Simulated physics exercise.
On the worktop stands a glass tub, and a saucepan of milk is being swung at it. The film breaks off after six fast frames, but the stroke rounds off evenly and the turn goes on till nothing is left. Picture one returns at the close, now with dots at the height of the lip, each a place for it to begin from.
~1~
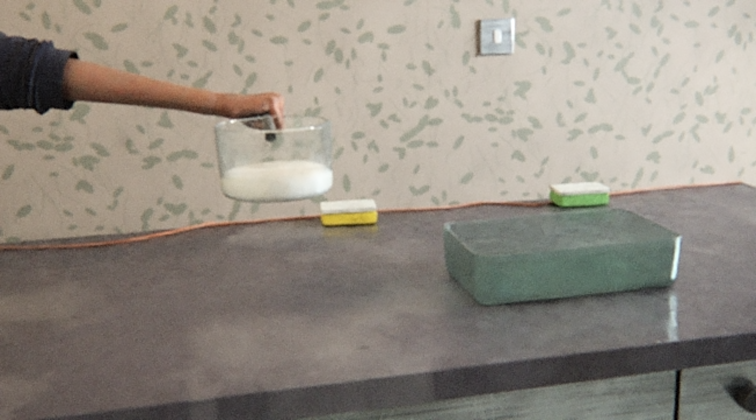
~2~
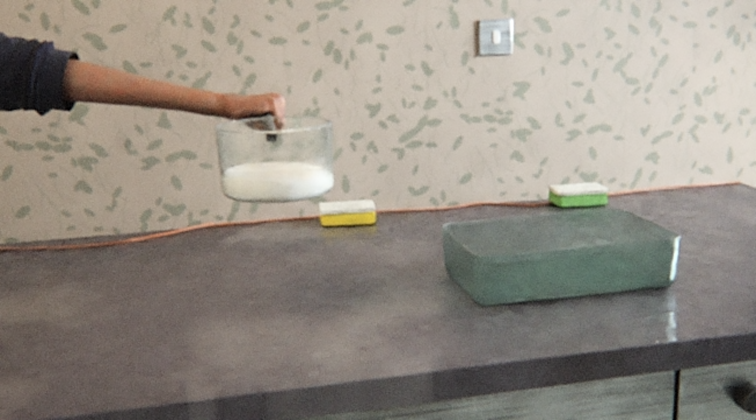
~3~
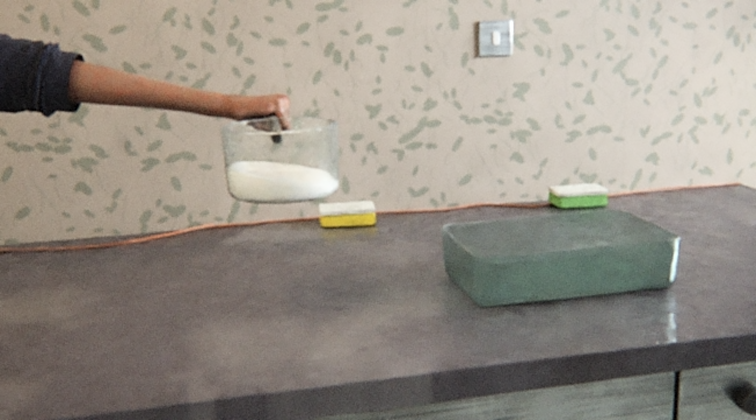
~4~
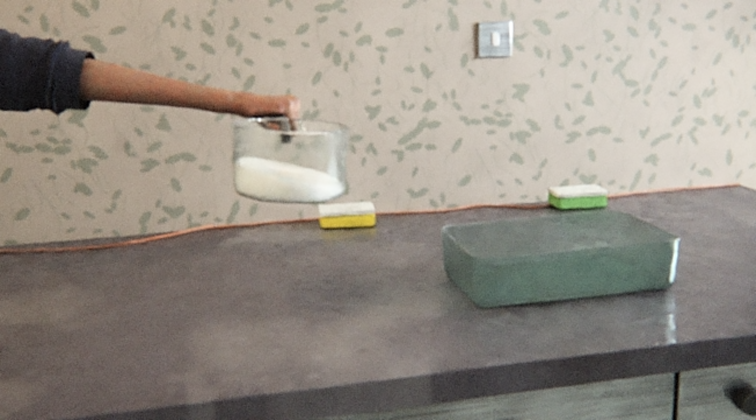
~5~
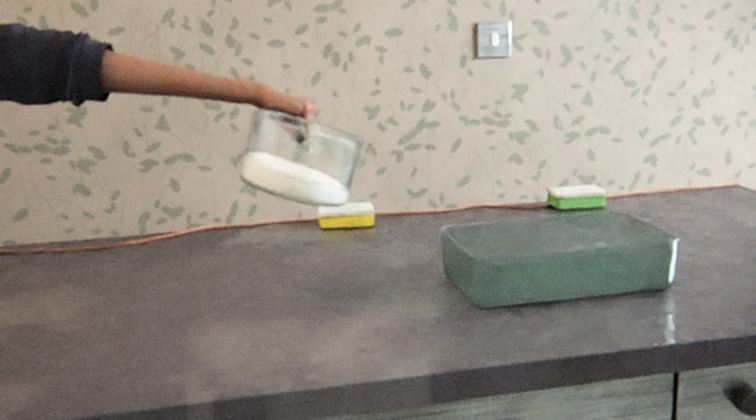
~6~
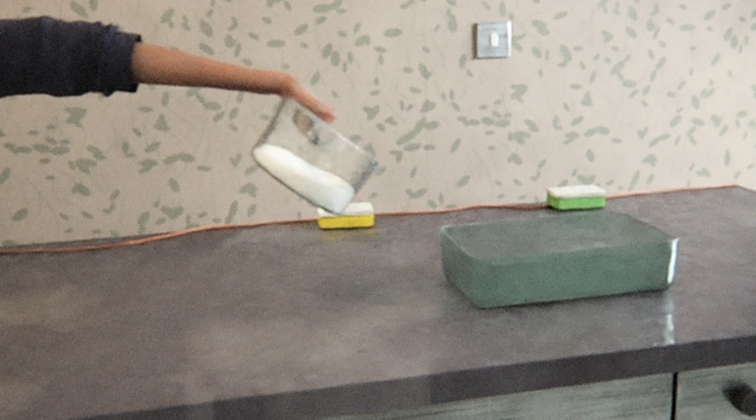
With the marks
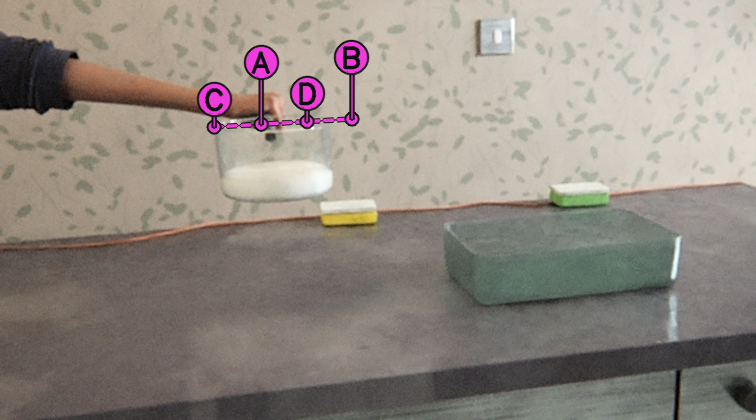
The footage shows a hand holding a clear pan of white liquid above a grey worktop, near a greenish glass tub and two sponges. The arm moves the pan slightly right, then tilts it increasingly down toward the right.
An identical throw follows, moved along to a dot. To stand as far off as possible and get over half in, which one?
B will do.
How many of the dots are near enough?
One of the four.
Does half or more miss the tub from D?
Yes.
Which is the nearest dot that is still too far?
D it is.
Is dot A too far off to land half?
Yes.
On the marked copy, A at (261, 124); B at (351, 119); C at (214, 127); D at (307, 121).
For dot A, about 0 % lands in the tub, 100 % falls short.
For dot B, about 87 % lands in the tub, 4 % falls short and 9 % goes beside or beyond.
For dot C, about 0 % lands in the tub, 100 % falls short.
For dot D, about 3 % lands in the tub, 93 % falls short and 4 % goes beside or beyond.
